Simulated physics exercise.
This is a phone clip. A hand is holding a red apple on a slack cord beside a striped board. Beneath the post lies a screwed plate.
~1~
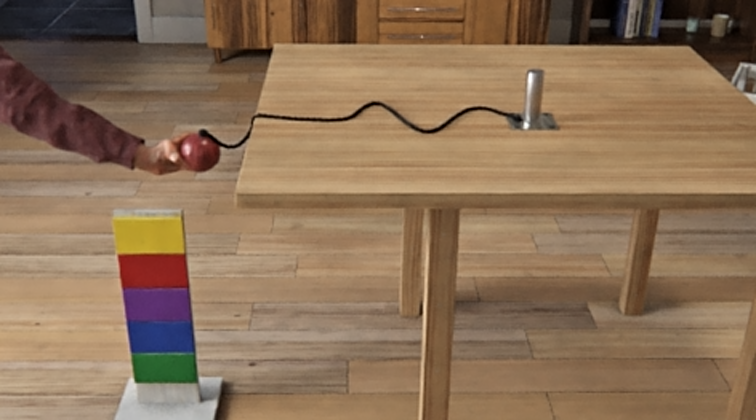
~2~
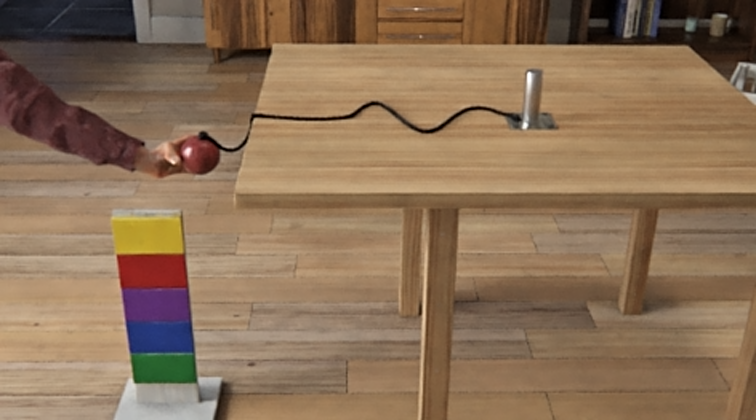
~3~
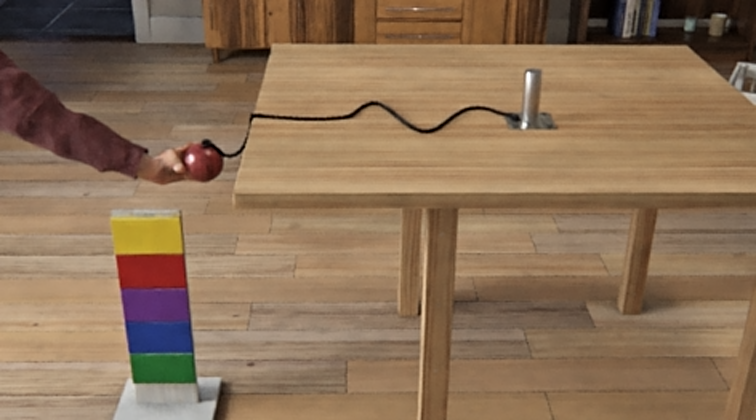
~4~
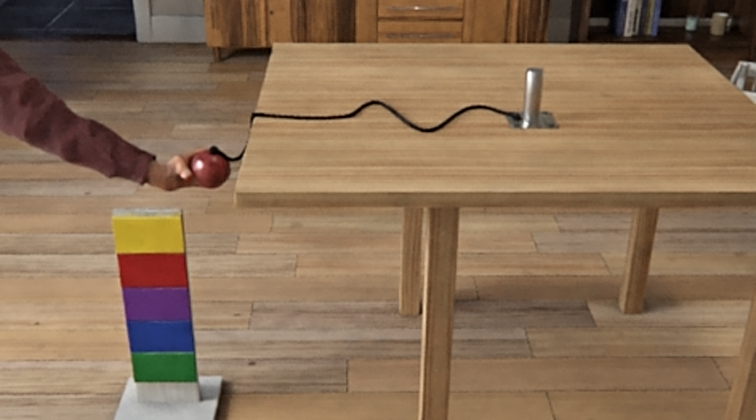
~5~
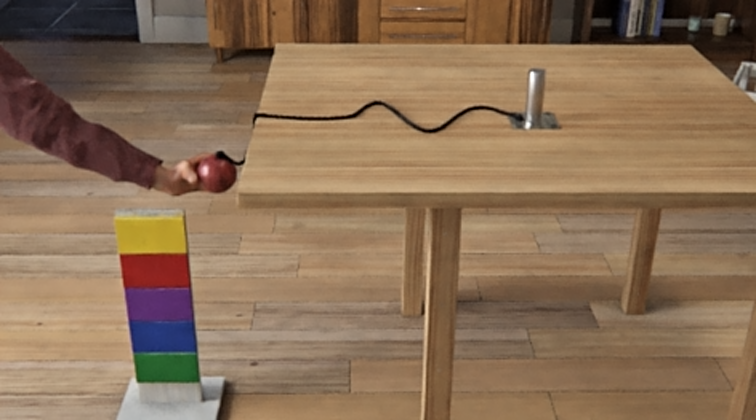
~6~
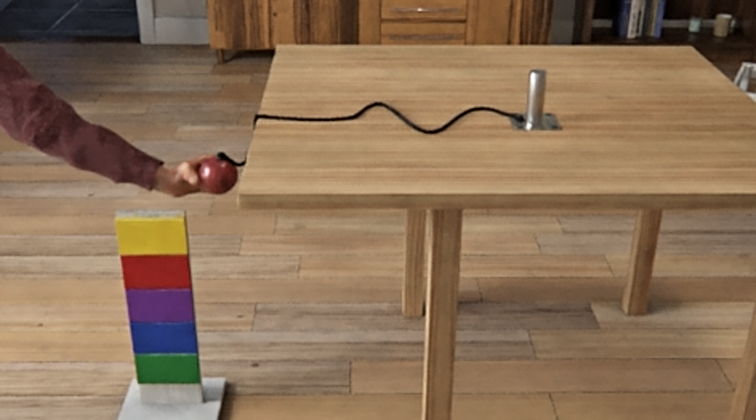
A hand at the left, its arm in a dark reddish sleeve, holds a red apple beside a light wooden table in a room with a plank floor, seen from slightly above. A slack black cord runs from the apple across the tabletop to a metal post on a plate, and a board striped yellow, red, purple, blue and green stands below. The hand moves the apple slightly right and down, while the view barely shifts.
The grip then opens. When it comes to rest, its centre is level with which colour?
The purple one.
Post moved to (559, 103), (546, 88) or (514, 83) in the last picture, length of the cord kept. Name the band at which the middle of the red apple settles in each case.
Result 1: Red. Result 2: Red. Result 3: Purple.
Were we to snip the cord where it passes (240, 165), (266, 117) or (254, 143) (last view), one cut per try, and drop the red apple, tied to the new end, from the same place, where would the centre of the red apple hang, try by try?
Taking the tries in order gives (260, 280), (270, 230) and (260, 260).
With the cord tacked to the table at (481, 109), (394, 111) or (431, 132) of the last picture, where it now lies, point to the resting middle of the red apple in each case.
Estimated spots in sequence: (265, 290), (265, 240), (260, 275).
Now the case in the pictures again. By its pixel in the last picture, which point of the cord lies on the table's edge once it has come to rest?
You'll find it somewhere around (361, 112).
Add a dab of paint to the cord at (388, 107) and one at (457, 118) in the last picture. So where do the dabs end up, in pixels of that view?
End positions: About (299, 115) and about (430, 119).
Early on, apple near (229, 293); level with purple.
Midway, apple near (297, 296); level with purple.
Near the end, apple near (251, 305); level with purple.
Finally, apple near (266, 306); level with purple. The purple one.
